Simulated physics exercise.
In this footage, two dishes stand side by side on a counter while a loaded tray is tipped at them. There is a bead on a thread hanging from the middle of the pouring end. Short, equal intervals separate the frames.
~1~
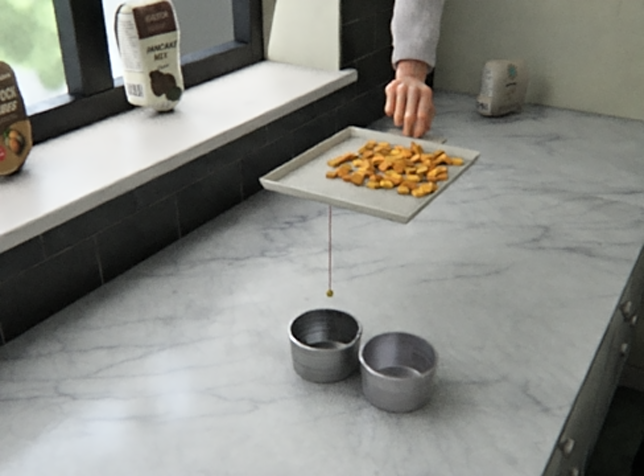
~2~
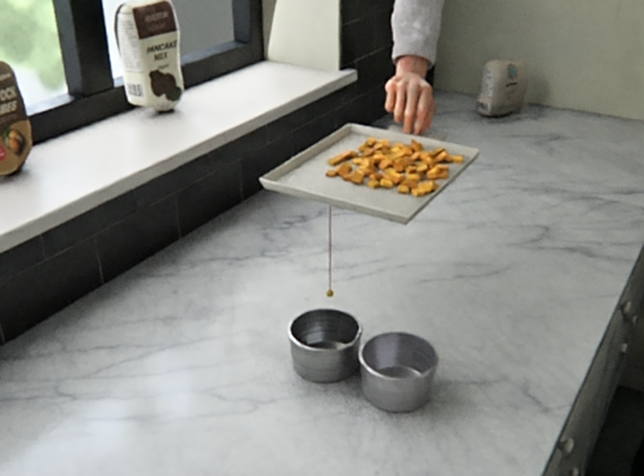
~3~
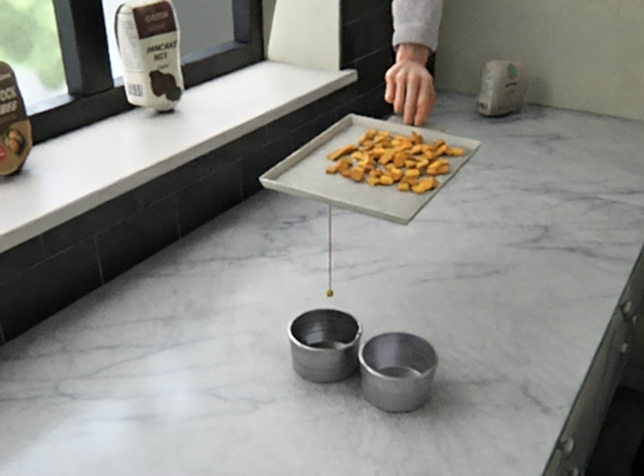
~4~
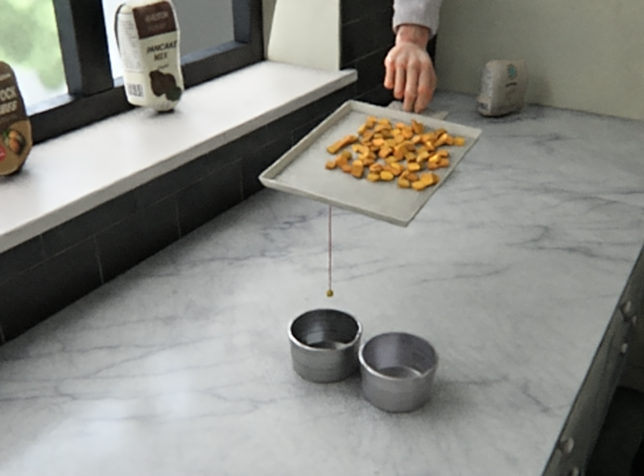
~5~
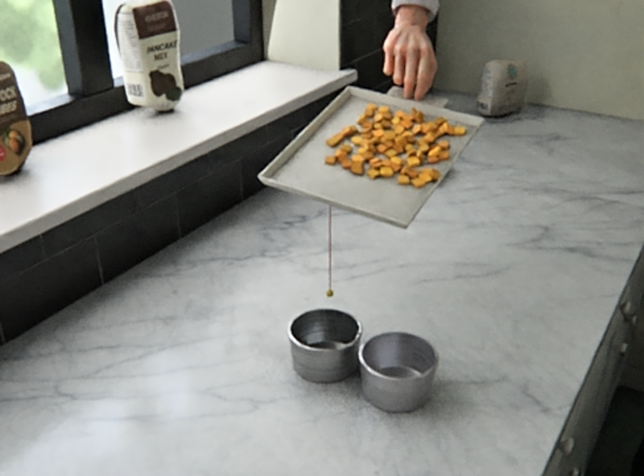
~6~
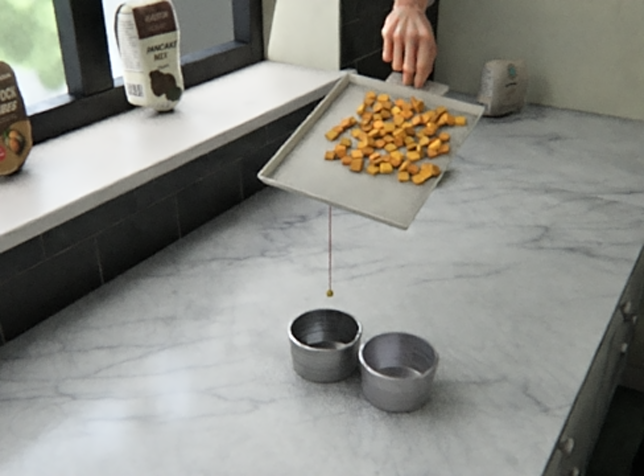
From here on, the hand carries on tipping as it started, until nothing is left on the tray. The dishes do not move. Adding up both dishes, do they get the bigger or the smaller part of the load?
The dishes are left with the main part.
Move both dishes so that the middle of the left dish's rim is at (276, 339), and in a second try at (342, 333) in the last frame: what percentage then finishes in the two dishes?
I'd say about 10 percent, followed by about 60 percent.
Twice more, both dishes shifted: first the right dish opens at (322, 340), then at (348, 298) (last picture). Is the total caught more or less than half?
Well, a minority share the first time and a minority share the next.
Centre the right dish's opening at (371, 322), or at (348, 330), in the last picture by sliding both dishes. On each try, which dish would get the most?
Right side first, Right side second.
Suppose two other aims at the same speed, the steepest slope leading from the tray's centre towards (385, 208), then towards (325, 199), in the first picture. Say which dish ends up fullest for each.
The first try favours the right of the two, the second the left of the two.
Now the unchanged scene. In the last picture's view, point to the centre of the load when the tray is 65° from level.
Centre estimate: (374, 210).
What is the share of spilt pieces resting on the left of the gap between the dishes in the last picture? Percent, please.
30 per cent or thereabouts.
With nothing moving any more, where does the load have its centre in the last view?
Resting centre, last picture - approx. (355, 370).
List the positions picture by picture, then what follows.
Corners of the pouring end (265, 179) and (406, 214), level; middle of the load (391, 165), small crackers; left dish (306, 361); right dish (381, 390); bead on its thread (330, 293), in the first picture.
Corners of the pouring end (265, 178) and (406, 215), level; middle of the load (391, 164), in the second picture.
Corners of the pouring end (264, 177) and (406, 216), tipped barely, lowest at the right corner; middle of the load (391, 158), in the third picture.
Corners of the pouring end (264, 176) and (406, 218), tipped a little, lowest at the right corner; middle of the load (391, 151), in the fourth picture.
Corners of the pouring end (263, 175) and (406, 221), tipped clearly, lowest at the right corner; middle of the load (397, 139), in the fifth picture.
Corners of the pouring end (263, 175) and (405, 223), tipped clearly, lowest at the right corner; middle of the load (397, 132); left dish (306, 361); right dish (381, 390), in the sixth picture.
Just after the last frame, tray tipped steeply; the larger part on the tray; about a tenth in the air.
A moment on, tray tipped past a quarter turn; just a few on the tray; roughly a third in the right dish; roughly a quarter in the left dish; roughly a quarter outside both; roughly a quarter in the air.
Further on, tray tipped past a quarter turn; roughly a third in the right dish; roughly a third in the left dish; roughly a third outside both.
When it is over, tray tipped past a quarter turn; roughly a third in the right dish; roughly a third in the left dish; roughly a third outside both.
